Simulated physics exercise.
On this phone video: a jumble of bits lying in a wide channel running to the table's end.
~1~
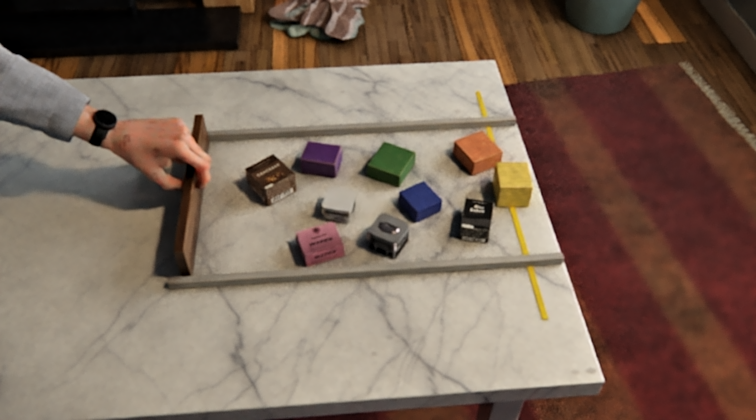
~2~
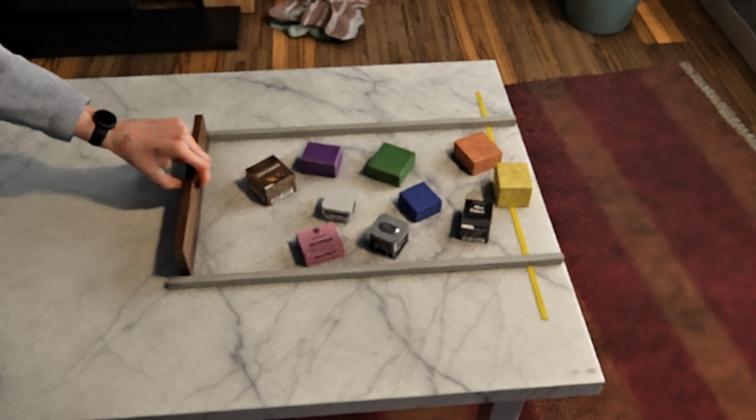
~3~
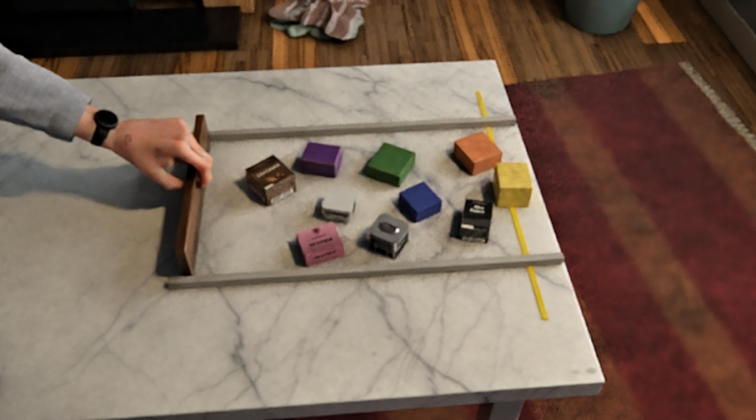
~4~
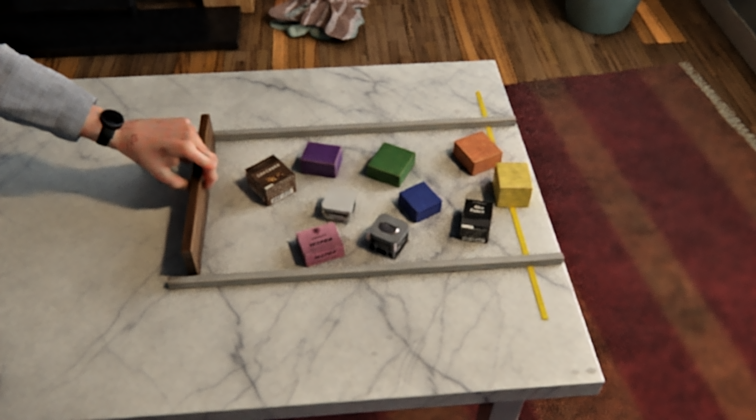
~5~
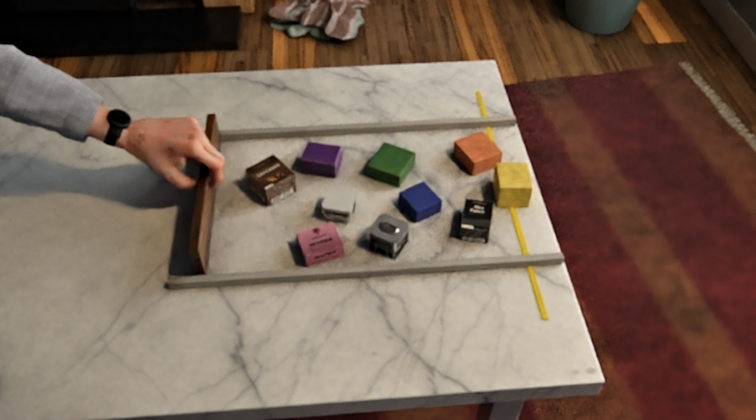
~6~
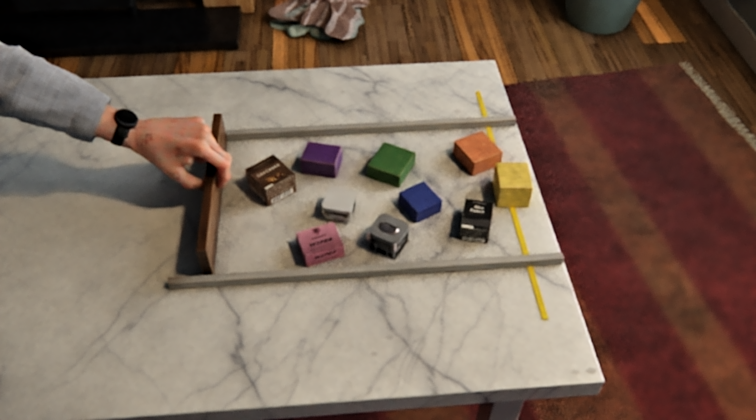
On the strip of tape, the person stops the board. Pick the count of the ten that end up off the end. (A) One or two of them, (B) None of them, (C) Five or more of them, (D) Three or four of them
The answer is C.
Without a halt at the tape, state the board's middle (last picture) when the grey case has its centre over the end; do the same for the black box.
The middle sits near (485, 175) for the first and near (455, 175) for the other.
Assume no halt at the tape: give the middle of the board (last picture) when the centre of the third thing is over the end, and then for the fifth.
For the first, roughly (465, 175); for the next, roughly (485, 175).
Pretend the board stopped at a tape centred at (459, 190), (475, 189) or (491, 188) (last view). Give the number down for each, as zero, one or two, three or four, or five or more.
In order: Either one or two, three or four, at least five.
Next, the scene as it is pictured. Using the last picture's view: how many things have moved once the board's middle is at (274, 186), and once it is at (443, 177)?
Tally at point one: 2; at point two: 10.
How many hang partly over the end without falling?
I'd put it at 3.
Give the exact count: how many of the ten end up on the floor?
In all, 6 of them.
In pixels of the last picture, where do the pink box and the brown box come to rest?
For the pink box it's (543, 236), and for the brown box it's (523, 167).
Soon after, none off yet; yellow block at rest near (512, 185); orange block at rest near (477, 153); black box at rest near (477, 221).
At rest, the number that fall off is five or more; fallen, grey case, green block, blue block, black box, orange block and yellow block.
